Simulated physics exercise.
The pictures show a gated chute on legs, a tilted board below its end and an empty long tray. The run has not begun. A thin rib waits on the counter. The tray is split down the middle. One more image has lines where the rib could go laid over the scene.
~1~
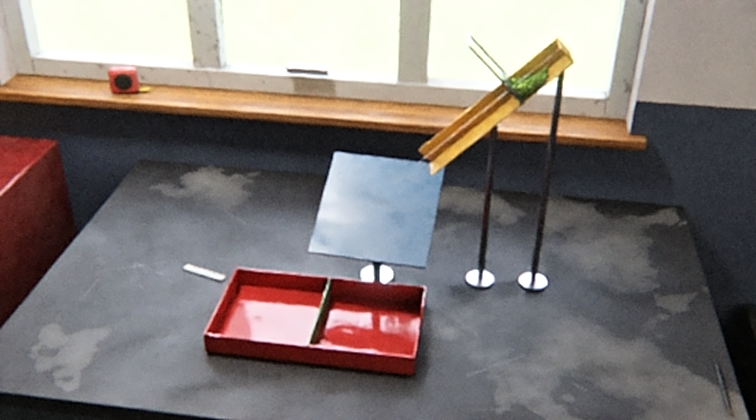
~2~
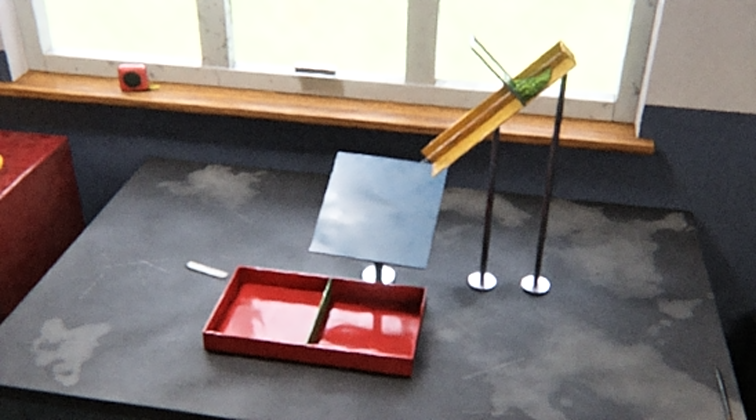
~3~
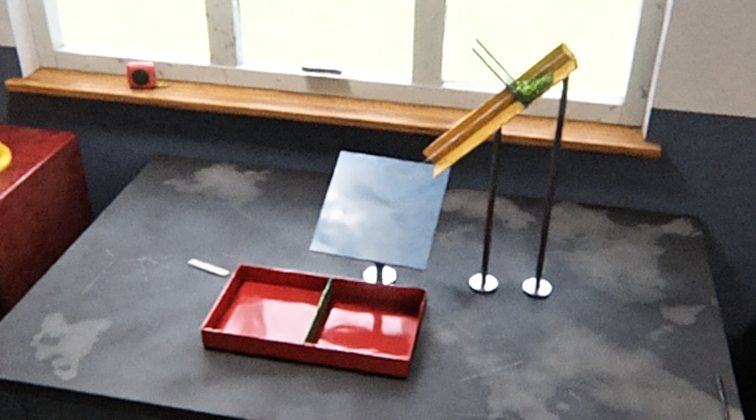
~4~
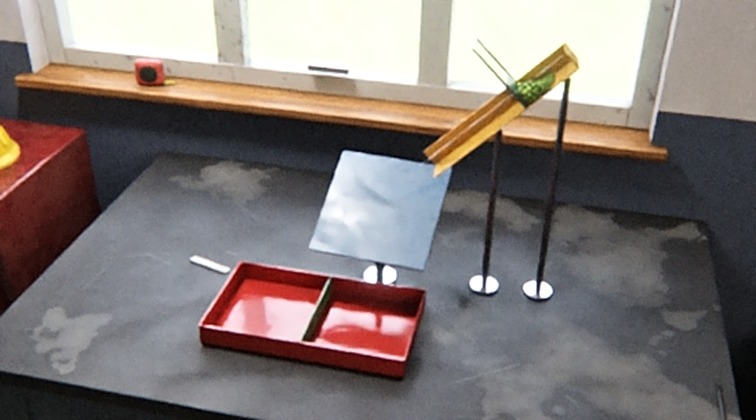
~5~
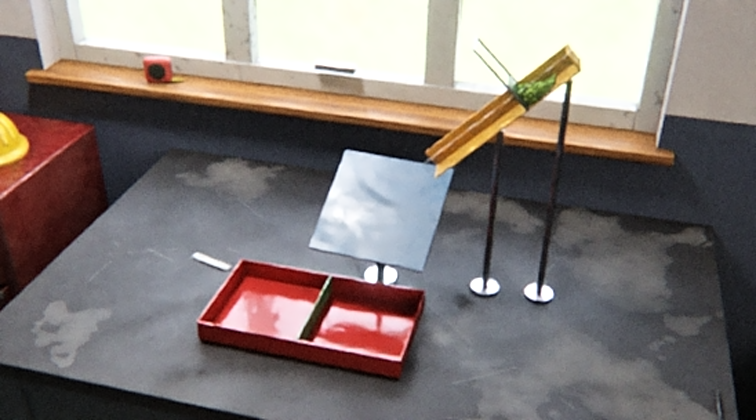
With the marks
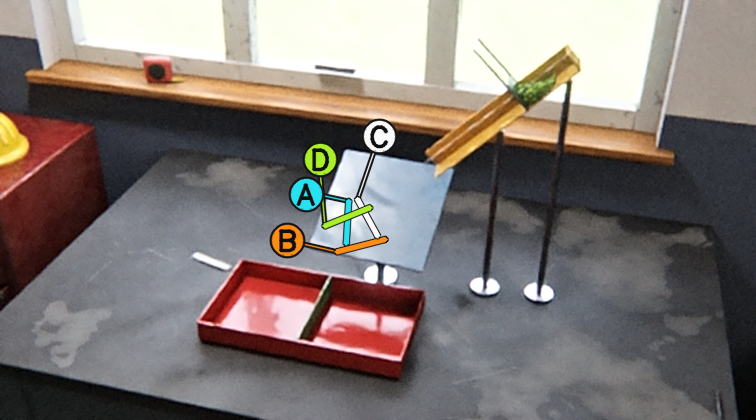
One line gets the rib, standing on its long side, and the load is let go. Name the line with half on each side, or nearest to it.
D is best.
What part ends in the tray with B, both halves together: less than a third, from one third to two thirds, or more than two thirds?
It is more than two thirds.
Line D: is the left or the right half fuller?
Left.
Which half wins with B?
More lands on the left.
On the marked copy, line A from (348, 201) to (346, 243); line B from (385, 239) to (337, 251); line C from (357, 199) to (377, 235); line D from (369, 207) to (325, 225).
If A is chosen, of what is caught, a small part in the left half, most in the right.
If B is chosen, of what is caught, nearly all in the left half, a small part in the right.
If C is chosen, of what is caught, a small part in the left half, most in the right.
If D is chosen, of what is caught, about two thirds in the left half, about a third in the right.
